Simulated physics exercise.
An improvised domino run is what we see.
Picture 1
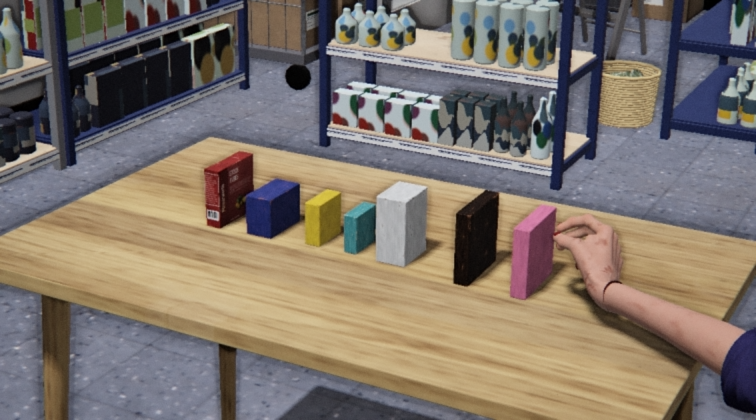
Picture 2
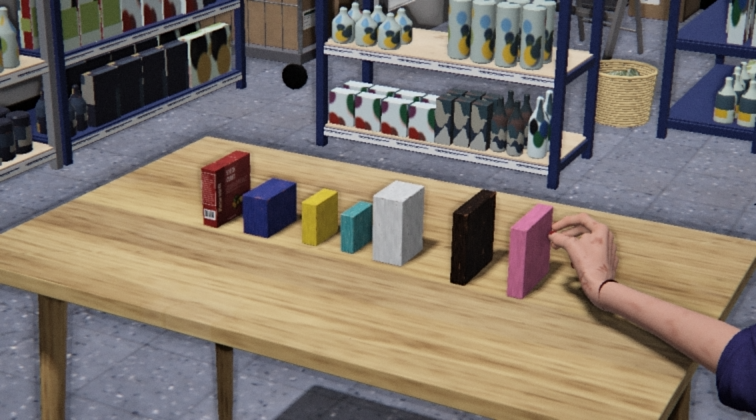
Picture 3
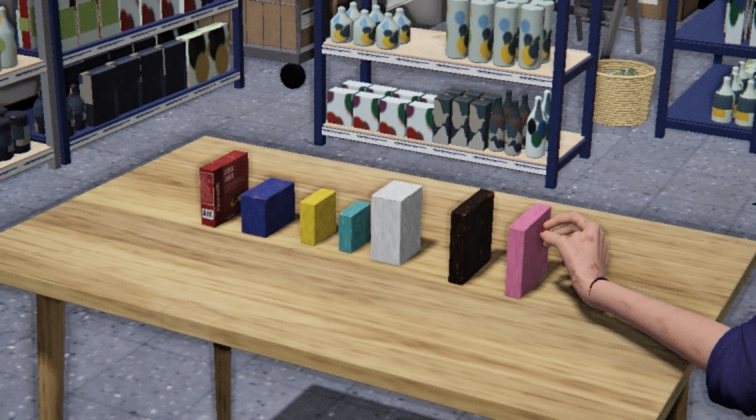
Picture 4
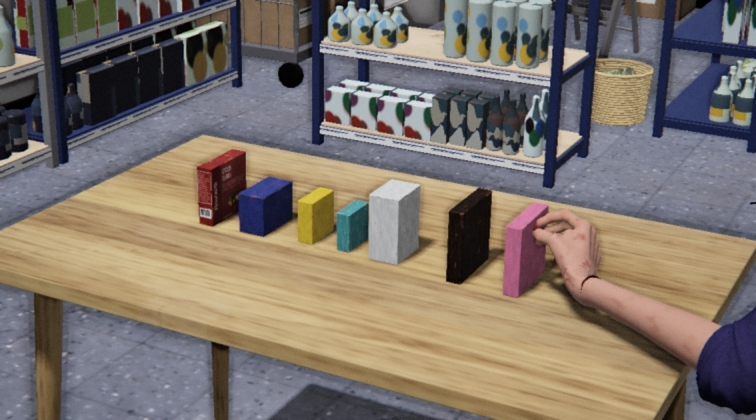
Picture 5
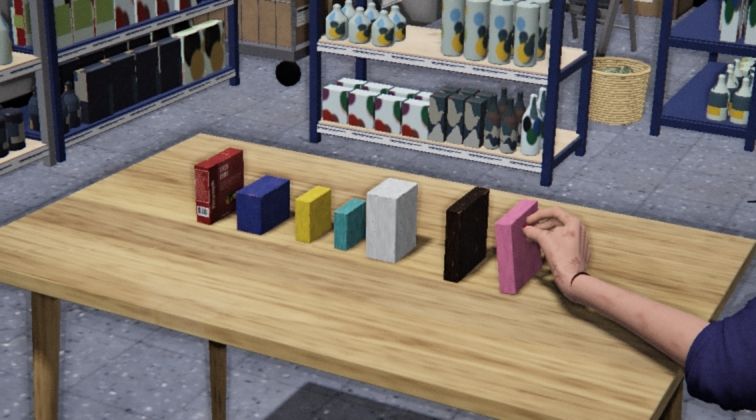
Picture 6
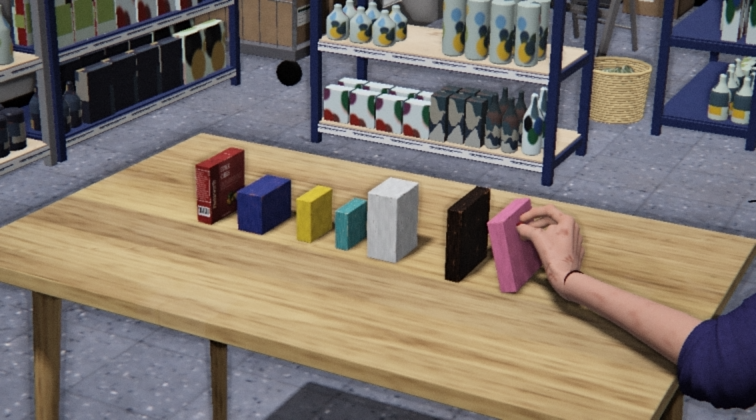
A hand reaches in from the right to a pink board at the end of a domino run on a wooden table, seen from slightly above in a shop-like room with stocked shelves. Leftward from it stand black, white, turquoise, yellow, blue and red pieces. As the view shifts very slightly, the fingers push the pink board, which tilts a little left towards the black one.
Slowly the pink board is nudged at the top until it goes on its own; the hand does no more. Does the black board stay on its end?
No, it tips over.
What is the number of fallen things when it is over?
Total count - 2.
Then, 0.30 s later than the last frame, pink board 62° over; black board tilted by 30° near (450, 231).
Then, 0.70 s later than the last frame, pink board 75° over; black board on its side near (429, 253); white block moved a little.
When it is over, lying over on the table, black board; the other 4 as before. End places, in pixels of the last picture, black board near (429, 253).
